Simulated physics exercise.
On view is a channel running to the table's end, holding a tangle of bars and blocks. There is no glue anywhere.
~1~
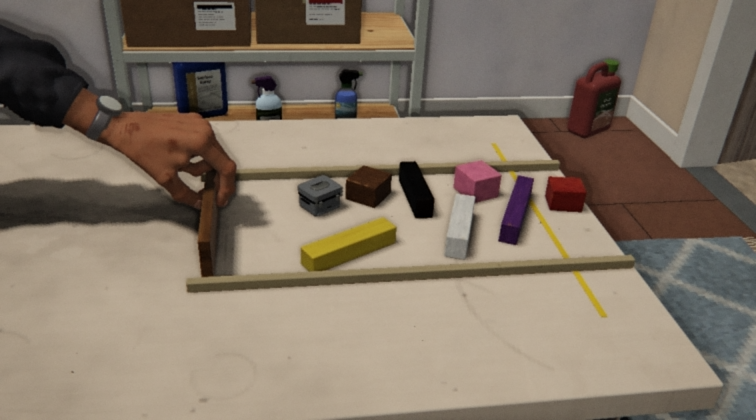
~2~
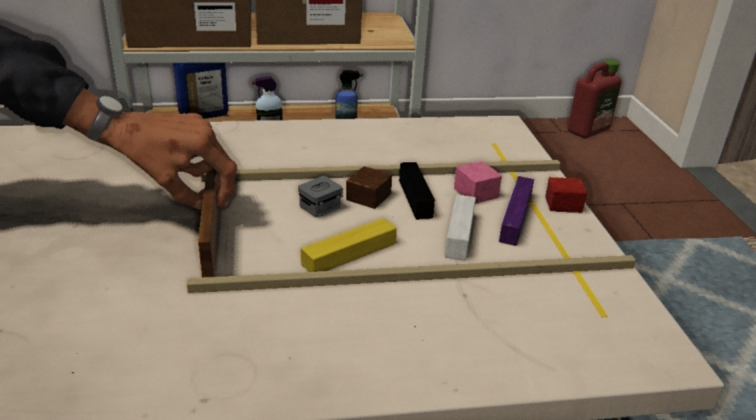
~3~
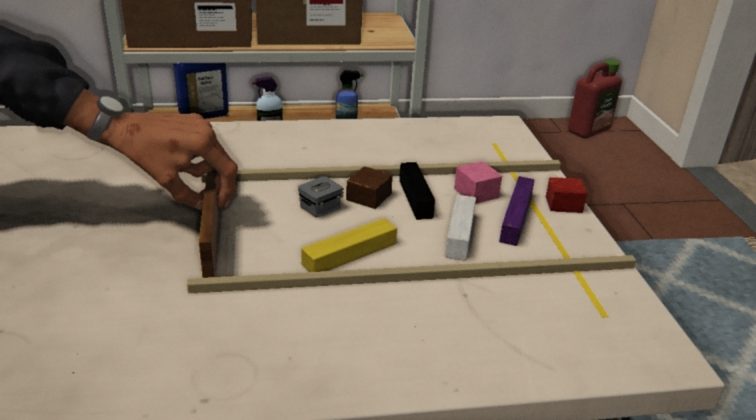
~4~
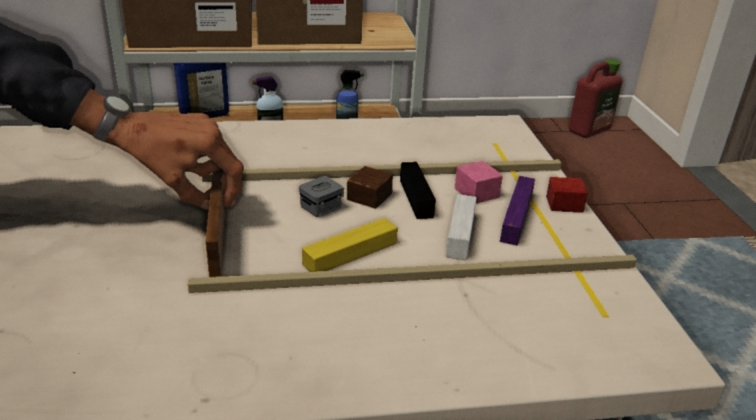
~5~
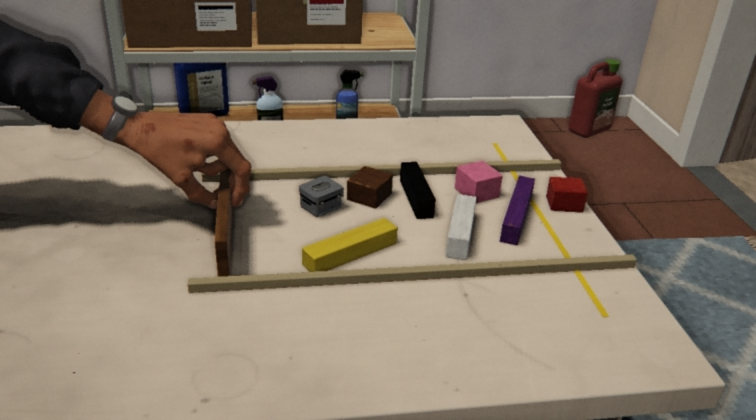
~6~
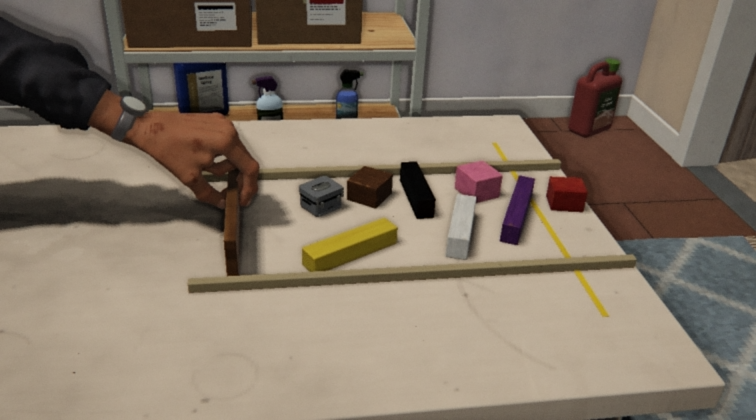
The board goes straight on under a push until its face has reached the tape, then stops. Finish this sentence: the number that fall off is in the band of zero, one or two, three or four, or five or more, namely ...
Namely three or four.
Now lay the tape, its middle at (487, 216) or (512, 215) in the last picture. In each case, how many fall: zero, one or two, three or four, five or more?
The counts, in order, are none at all and one to two.
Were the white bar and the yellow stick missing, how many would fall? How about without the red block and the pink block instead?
The count is 2 in one try and 1 in the other, in that order.
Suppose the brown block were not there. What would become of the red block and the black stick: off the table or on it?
The red block is gone, the black stick is still there.
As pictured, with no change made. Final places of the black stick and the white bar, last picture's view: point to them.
I'd put one close to (565, 181) and the other close to (584, 222).
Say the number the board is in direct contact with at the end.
Contact count: 3.
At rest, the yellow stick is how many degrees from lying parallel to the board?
Misalignment: Close to 0°.
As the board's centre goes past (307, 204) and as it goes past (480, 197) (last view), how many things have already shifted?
The number moved is 2 and then 8.
Early on, none off yet; red block at rest near (566, 194); purple bar at rest near (518, 208); pink block at rest near (478, 182).
A while later, none off yet; red block travelled about its own width near (594, 198); purple bar travelled a little near (563, 210); pink block travelled well along near (540, 180).
Finally, the number that fall off is three or four; lost, pink block, purple bar and red block.
